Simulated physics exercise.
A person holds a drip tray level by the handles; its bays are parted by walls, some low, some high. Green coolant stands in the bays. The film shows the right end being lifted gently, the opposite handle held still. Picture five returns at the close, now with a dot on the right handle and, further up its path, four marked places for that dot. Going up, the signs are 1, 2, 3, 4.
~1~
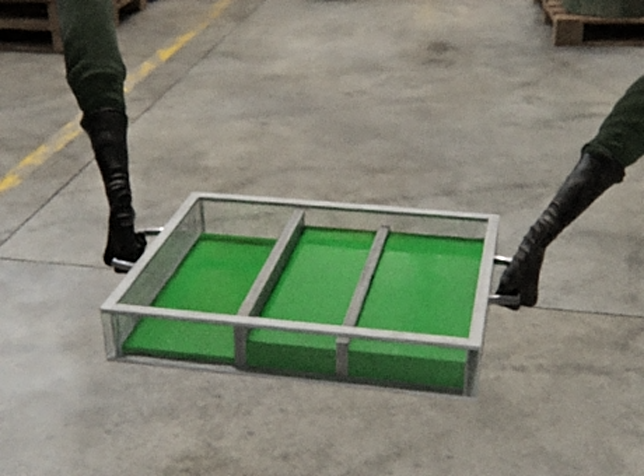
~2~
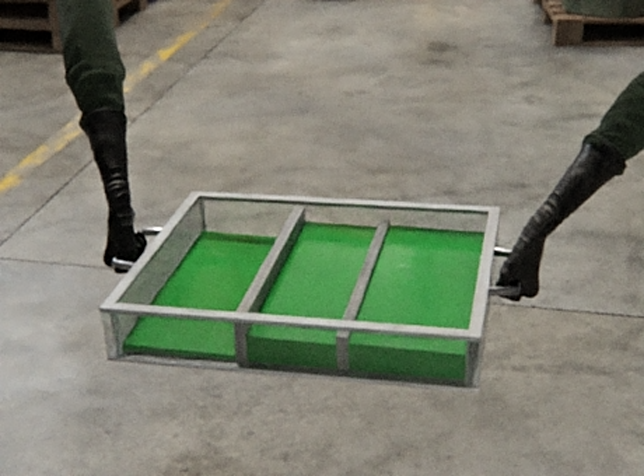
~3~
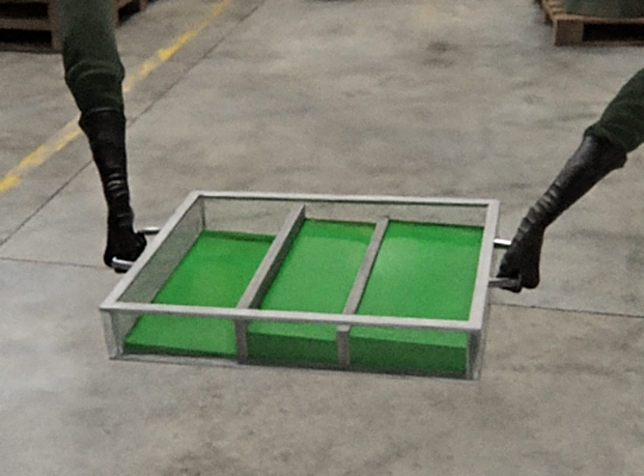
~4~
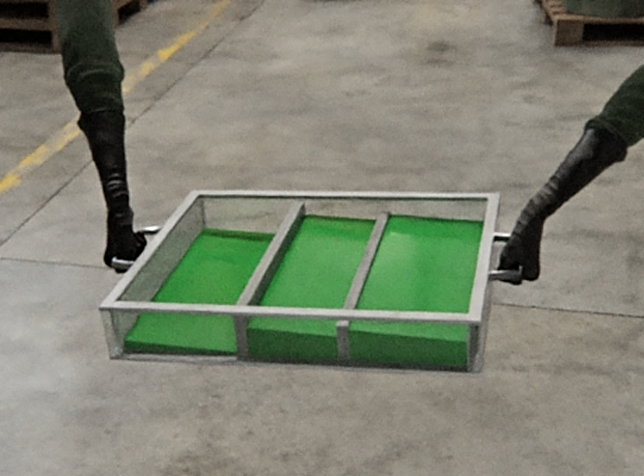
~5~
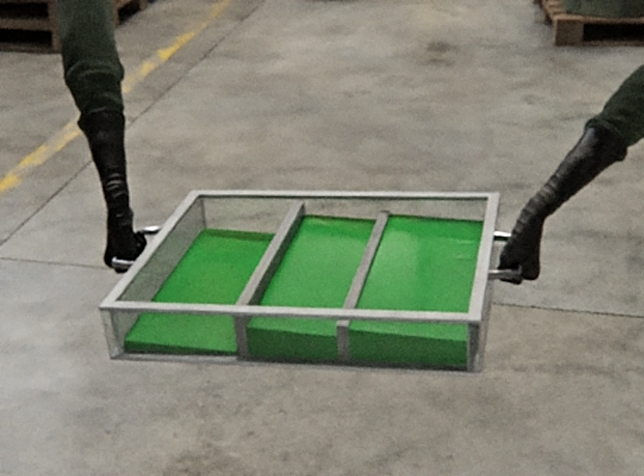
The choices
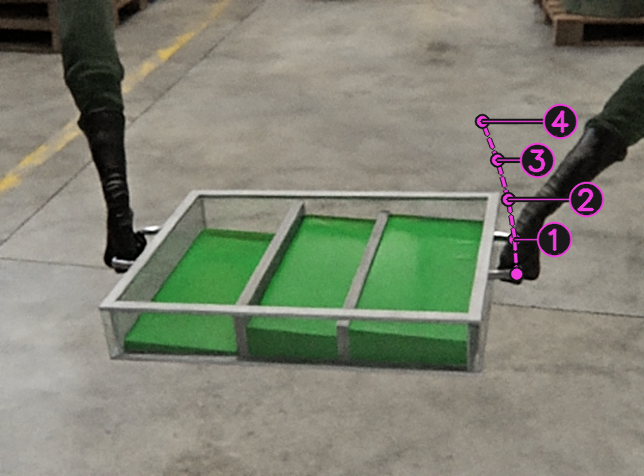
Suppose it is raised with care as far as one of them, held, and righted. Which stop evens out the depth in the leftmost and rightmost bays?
Mark 3.
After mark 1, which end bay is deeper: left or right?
The right one.
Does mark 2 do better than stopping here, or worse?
It is better.
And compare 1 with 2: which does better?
2 it is.
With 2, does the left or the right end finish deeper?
The right end bay.
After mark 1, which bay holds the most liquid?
It is the right one.
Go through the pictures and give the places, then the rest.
In the first frame, the tray is level; deepest in the right bay, at (421, 289), shallowest in the left; right handle at (517, 281).
The second frame shows tipped about 1° down to the left; no wall is crossed; right handle at (518, 272).
The third frame shows tipped about 3° down to the left; no wall is crossed; right handle at (518, 264).
The fourth frame shows tipped about 4° down to the left; no wall is crossed; right handle at (518, 256).
The fifth frame shows tipped about 4° down to the left; deepest in the right bay, at (422, 270), shallowest in the left; right handle at (518, 256).
In magenta, 1 at (514, 239); 2 at (508, 199); 3 at (497, 160); 4 at (482, 121).
For mark 1, the right end bay stands much deeper than the other; nothing spills.
For mark 2, the right end bay stands much deeper than the other; nothing spills.
For mark 3, the two end bays stand about equally deep; nothing spills.
For mark 4, the left end bay stands much deeper than the other; nothing spills.
